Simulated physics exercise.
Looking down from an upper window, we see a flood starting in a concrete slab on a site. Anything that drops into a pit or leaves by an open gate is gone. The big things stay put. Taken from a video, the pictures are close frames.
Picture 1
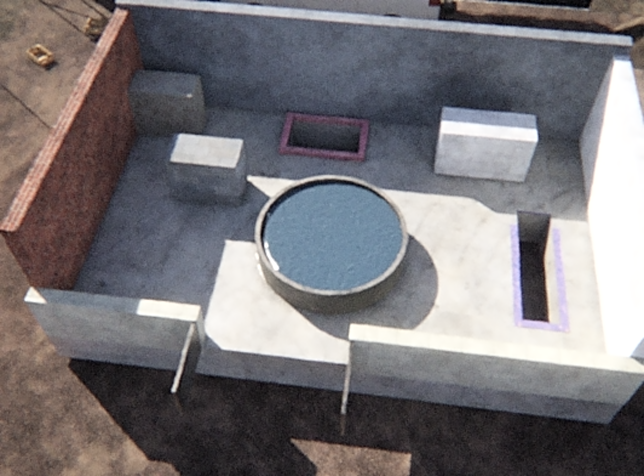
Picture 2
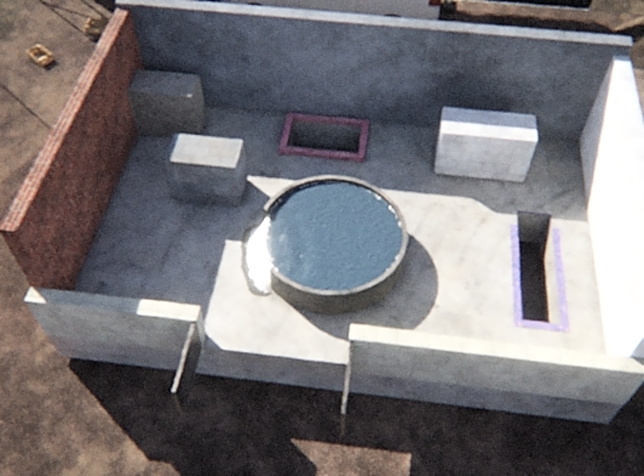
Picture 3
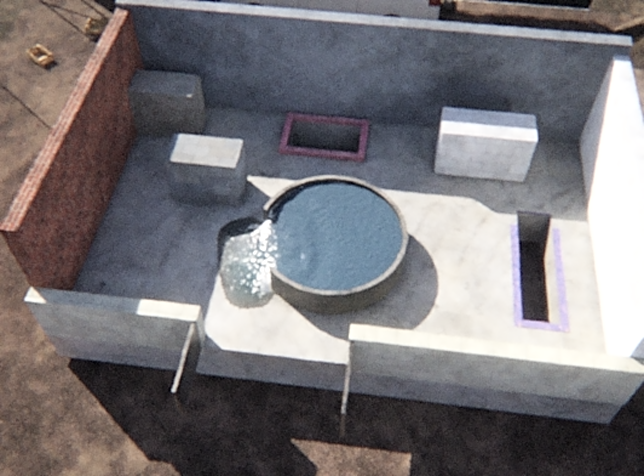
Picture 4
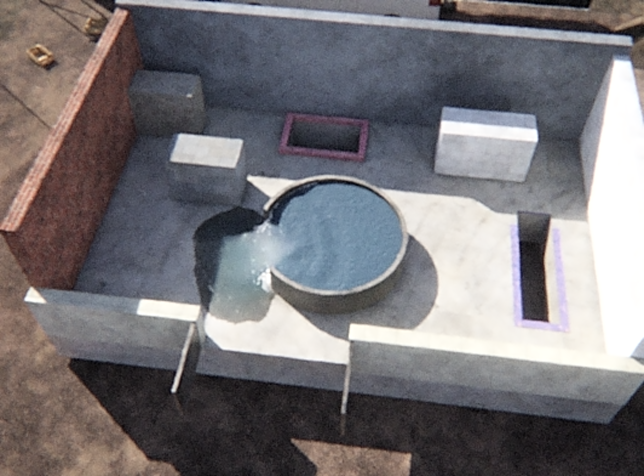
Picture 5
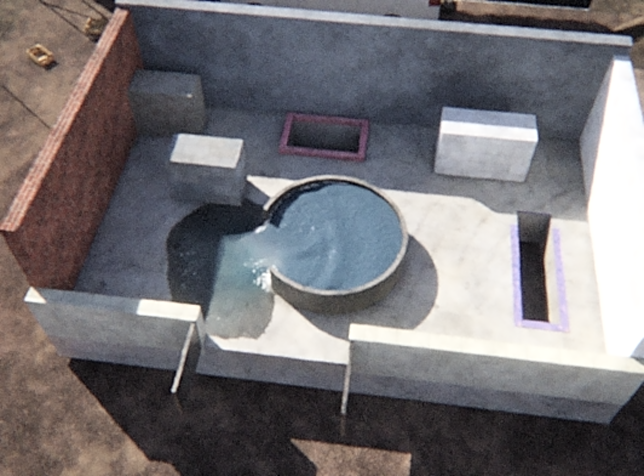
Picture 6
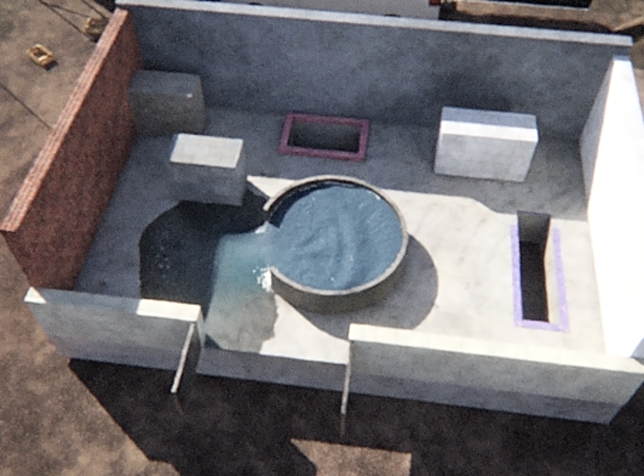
Round pool in a walled concrete yard bursting at its left rim, water gushing out and spreading left across the slab.
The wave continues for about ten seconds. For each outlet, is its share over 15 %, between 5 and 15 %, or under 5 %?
Shares: The gate between 5 and 15 %; the blue pit under 5 %; the pink pit under 5 %.
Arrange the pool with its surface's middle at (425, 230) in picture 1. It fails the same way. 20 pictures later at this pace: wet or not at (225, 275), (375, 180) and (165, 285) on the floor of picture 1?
Spot 1 wetted, spot 2 unwetted, and spot 3 wetted.
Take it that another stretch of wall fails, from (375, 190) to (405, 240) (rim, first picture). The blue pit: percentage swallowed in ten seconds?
Roughly, in per cent: Blue 50.
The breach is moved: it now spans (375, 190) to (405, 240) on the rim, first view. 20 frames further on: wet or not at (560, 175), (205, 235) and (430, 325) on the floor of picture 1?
Taking them in order, I'd say swamped, not reached and not reached.
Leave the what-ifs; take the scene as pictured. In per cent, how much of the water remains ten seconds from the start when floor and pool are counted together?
Roughly 88 parts in a hundred.
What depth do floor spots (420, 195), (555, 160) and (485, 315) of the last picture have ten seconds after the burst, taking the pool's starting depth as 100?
4, 0 and 2 in a hundred, in turn.
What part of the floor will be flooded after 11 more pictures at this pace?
Some 25 in a hundred.
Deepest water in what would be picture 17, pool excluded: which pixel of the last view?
Approximate pixel: (74, 317).
A moment on, water covers 25 % of the floor; the gate 0 %, the blue pit 0 %, the pink pit 0 %.
Next, water covers 25 % of the floor; the gate 1 %, the blue pit 0 %, the pink pit 0 %.
Then, water covers 30 % of the floor; the gate 2 %, the blue pit 0 %, the pink pit 0 %.
Later, water covers 45 % of the floor; the gate 4 %, the blue pit 0 %, the pink pit 0 %.
In the end, water covers 70 % of the floor; the gate 11 %, the blue pit 1 %, the pink pit 0 %.
